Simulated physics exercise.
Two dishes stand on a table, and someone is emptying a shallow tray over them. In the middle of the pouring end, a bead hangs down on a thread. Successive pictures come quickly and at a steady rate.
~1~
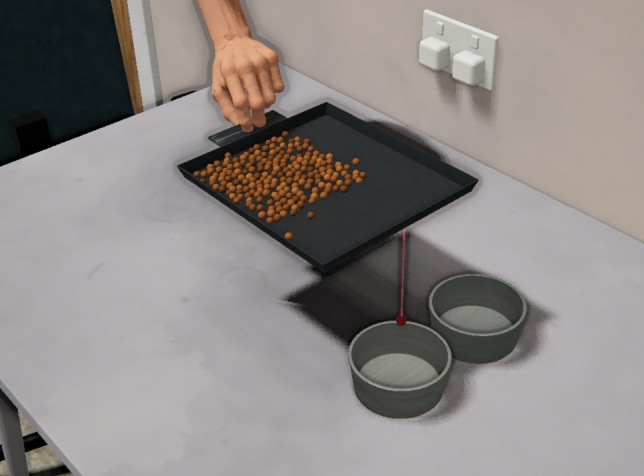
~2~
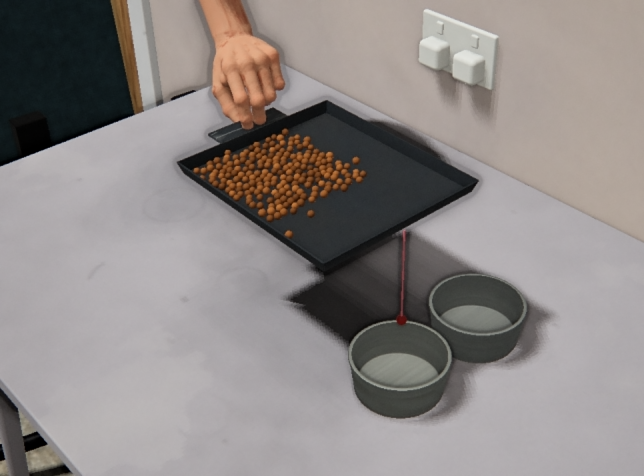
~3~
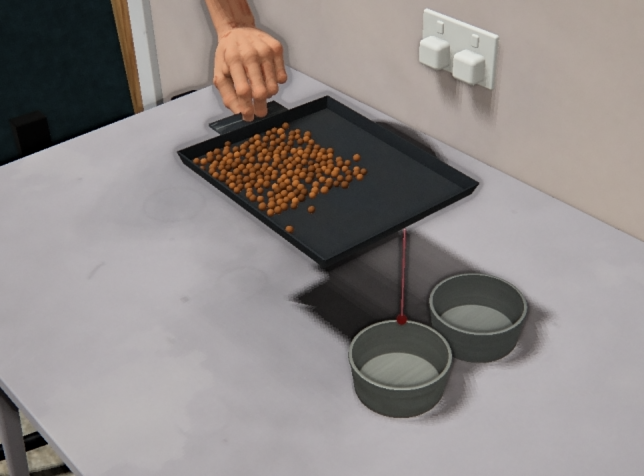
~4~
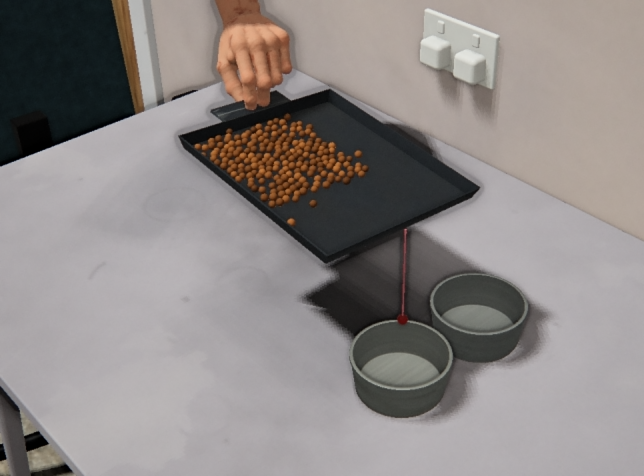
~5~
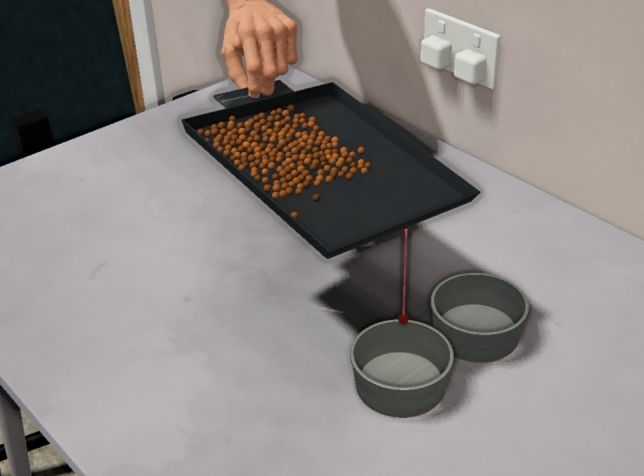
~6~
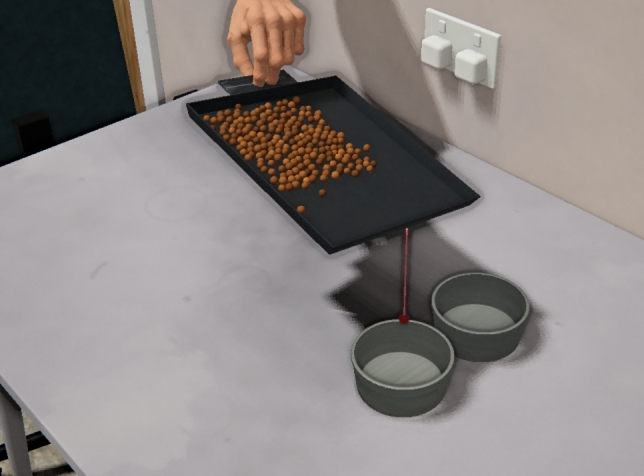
A dark, shallow tray of small orange-brown balls, gripped at its far end by a bare hand, is held above a pale grey table, seen from above at an angle. Two round grey-green dishes stand below its near end, where a red bead hangs on a thread, and white sockets sit on the beige wall. The hand shifts slightly right, gradually tilting the tray toward its right corner, while the balls barely shift and the camera stays still.
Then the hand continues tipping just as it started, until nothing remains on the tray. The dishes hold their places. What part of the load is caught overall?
The bulk is caught.
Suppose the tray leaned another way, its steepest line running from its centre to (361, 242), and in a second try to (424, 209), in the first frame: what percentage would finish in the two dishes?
You'd get 20 per cent the first time and 80 per cent the second time.
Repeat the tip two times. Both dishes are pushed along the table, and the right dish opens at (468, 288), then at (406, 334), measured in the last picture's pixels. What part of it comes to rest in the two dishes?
In the first position around 80 percent, in the second around 0 percent.
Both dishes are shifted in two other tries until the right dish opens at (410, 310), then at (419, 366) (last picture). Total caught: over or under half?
At place one a lesser share; at place two a lesser share.
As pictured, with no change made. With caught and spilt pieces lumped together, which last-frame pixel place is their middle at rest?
Centre at rest, last view: Approx. (483, 324).
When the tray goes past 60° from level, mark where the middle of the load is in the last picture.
Look close to (473, 257) in the last picture.
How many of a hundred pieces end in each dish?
The left dish keeps near 0 in a hundred, the right dish near 80 in a hundred.
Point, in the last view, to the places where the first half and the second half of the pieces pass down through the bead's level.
I'd say close to (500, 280) at first and close to (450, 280) later on.
Soon, tray tipped steeply; about a third on the tray; about a third in the right dish; a small part outside both; about a quarter in the air.
A while on, tray tipped right over; a stray few on the tray; most in the right dish; a small part outside both; a small part in the air.
Towards the end, tray tipped past a quarter turn; a stray few in the left dish; most in the right dish; about a quarter outside both.
Finally, tray tipped past a quarter turn; a stray few in the left dish; most in the right dish; about a quarter outside both.
